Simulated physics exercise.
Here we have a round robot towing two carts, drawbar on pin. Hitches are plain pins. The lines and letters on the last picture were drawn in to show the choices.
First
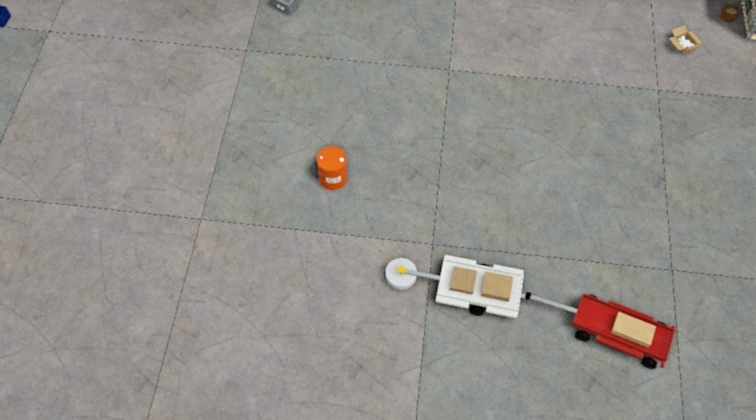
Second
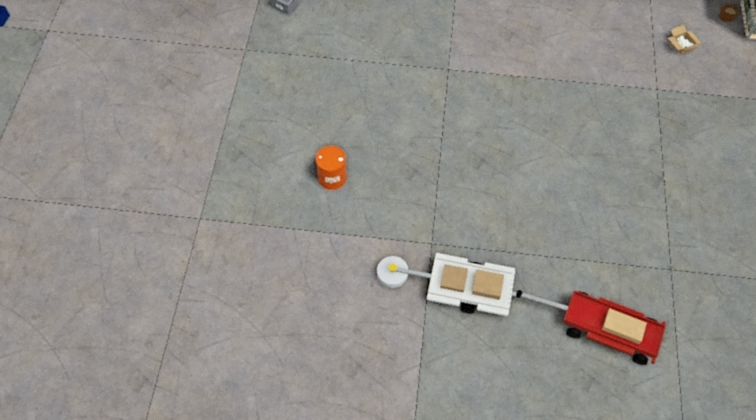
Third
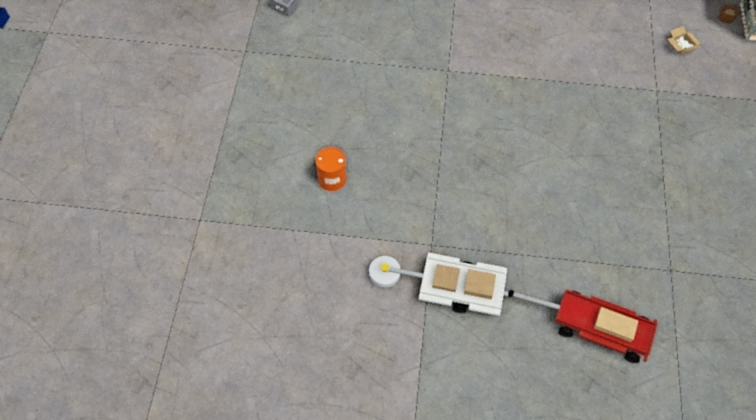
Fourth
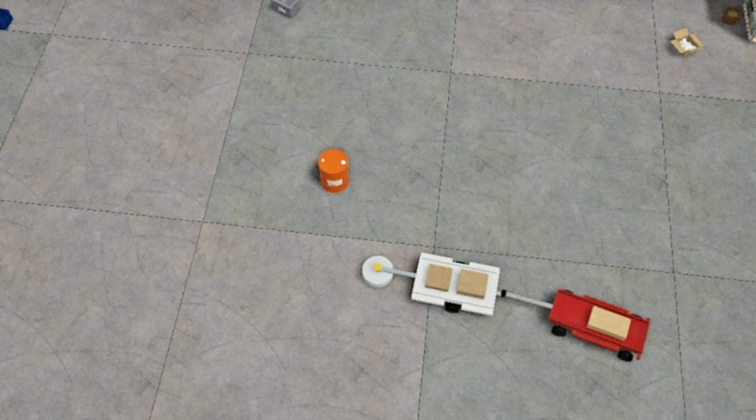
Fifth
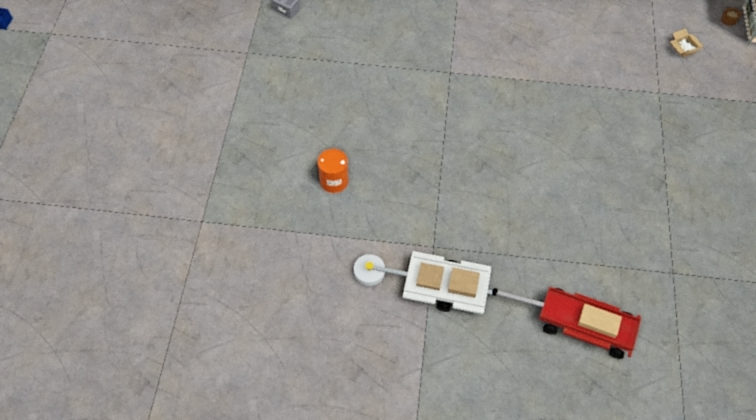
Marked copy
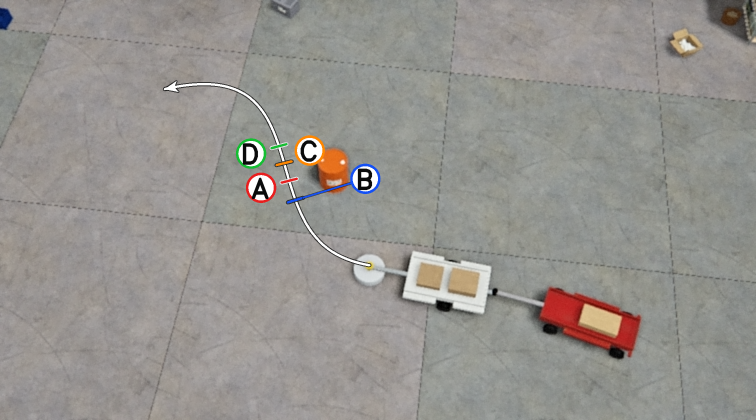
A red cart and a white cart roll slowly left behind a small round robot.
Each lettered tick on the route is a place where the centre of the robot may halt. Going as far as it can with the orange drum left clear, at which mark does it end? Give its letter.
Mark A.
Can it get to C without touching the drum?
No.
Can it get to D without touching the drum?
No.
On the marked copy, A at (289, 181); B at (295, 200); C at (284, 163); D at (279, 146); the route from (369, 265) via (279, 146) to (165, 89).
Taking A. A third of the way, robot (327, 251), last cart (541, 306).
Two thirds of the way, robot (302, 218), last cart (496, 296).
When it is over, robot (290, 185), last cart (457, 287); nothing has been touched.
As for the rest, B is safe but short; C is too far, the drum has been hit; D is too far, the drum has been hit.
